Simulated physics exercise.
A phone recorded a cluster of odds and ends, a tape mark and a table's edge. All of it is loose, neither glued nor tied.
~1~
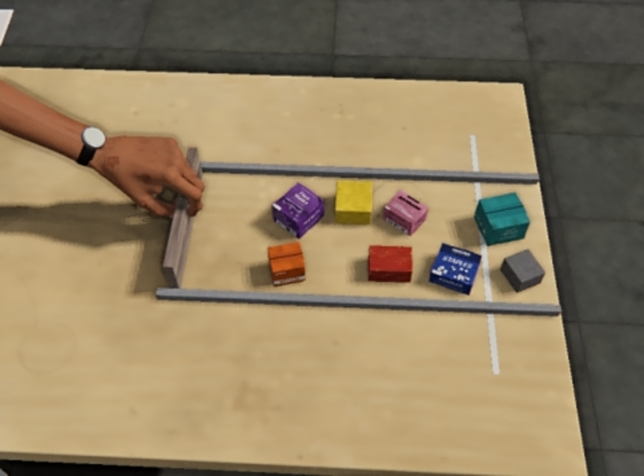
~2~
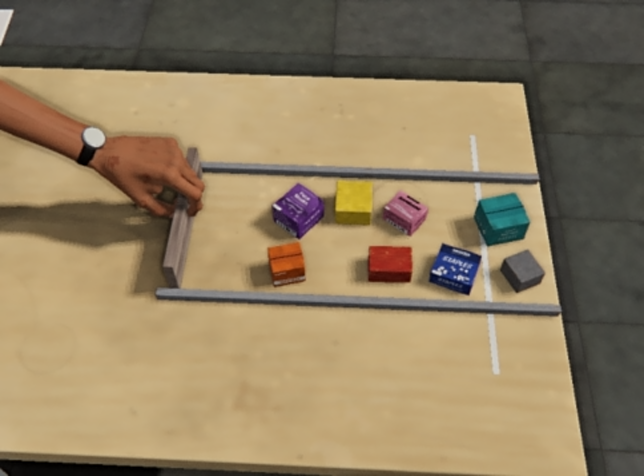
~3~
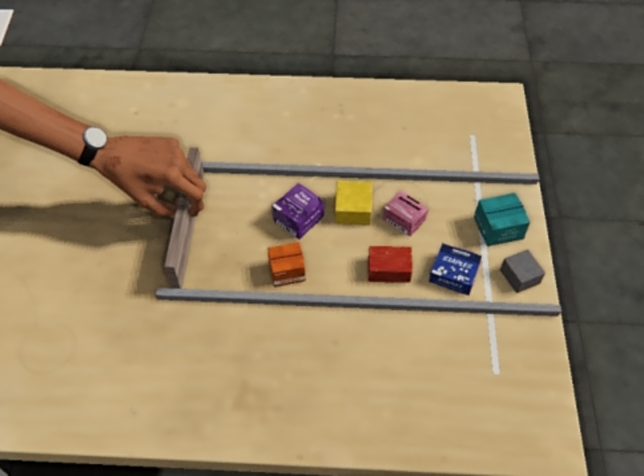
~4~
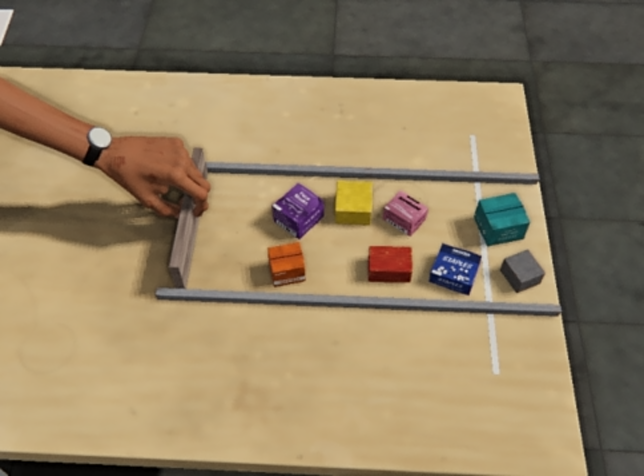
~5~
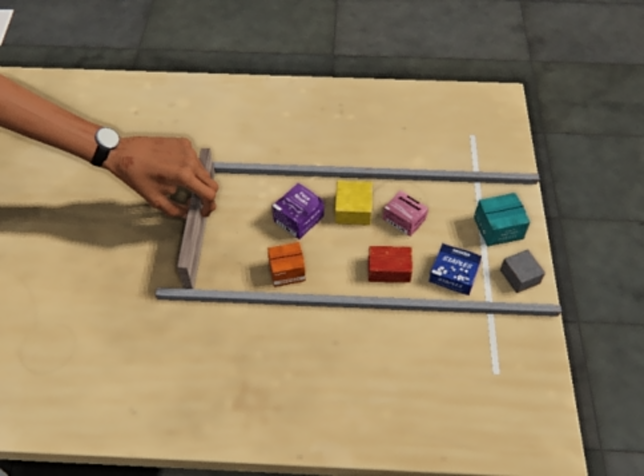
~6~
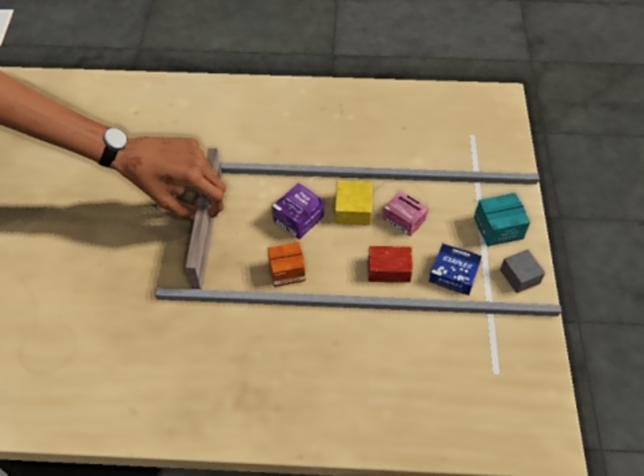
On a wooden tabletop between two rails, a hand holding still, then sliding a board slightly right behind small motionless coloured boxes.
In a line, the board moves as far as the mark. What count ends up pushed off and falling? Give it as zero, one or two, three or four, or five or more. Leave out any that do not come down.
The count that falls is three or four.
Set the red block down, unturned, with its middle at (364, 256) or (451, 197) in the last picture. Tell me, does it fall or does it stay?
Place by place, it stays put; goes off.
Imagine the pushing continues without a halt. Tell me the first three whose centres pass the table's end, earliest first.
Earliest first: The grey block, then the blue box, and then the turquoise box.
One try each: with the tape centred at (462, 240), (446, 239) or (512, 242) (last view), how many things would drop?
2, 1, 5.
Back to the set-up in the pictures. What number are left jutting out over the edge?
So the number is 2.
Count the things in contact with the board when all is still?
Contact count: 3.
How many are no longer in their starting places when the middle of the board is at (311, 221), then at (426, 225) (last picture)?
The first number is 4, the next one 8.
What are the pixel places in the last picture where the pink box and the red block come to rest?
Roughly (538, 214); the other one roughly (543, 270).
A little later, none off yet; grey block at rest near (522, 271); turquoise box at rest near (502, 219); blue box at rest near (456, 269).
When it is over, the number that fall off is three or four; down, blue box, turquoise box and grey block.
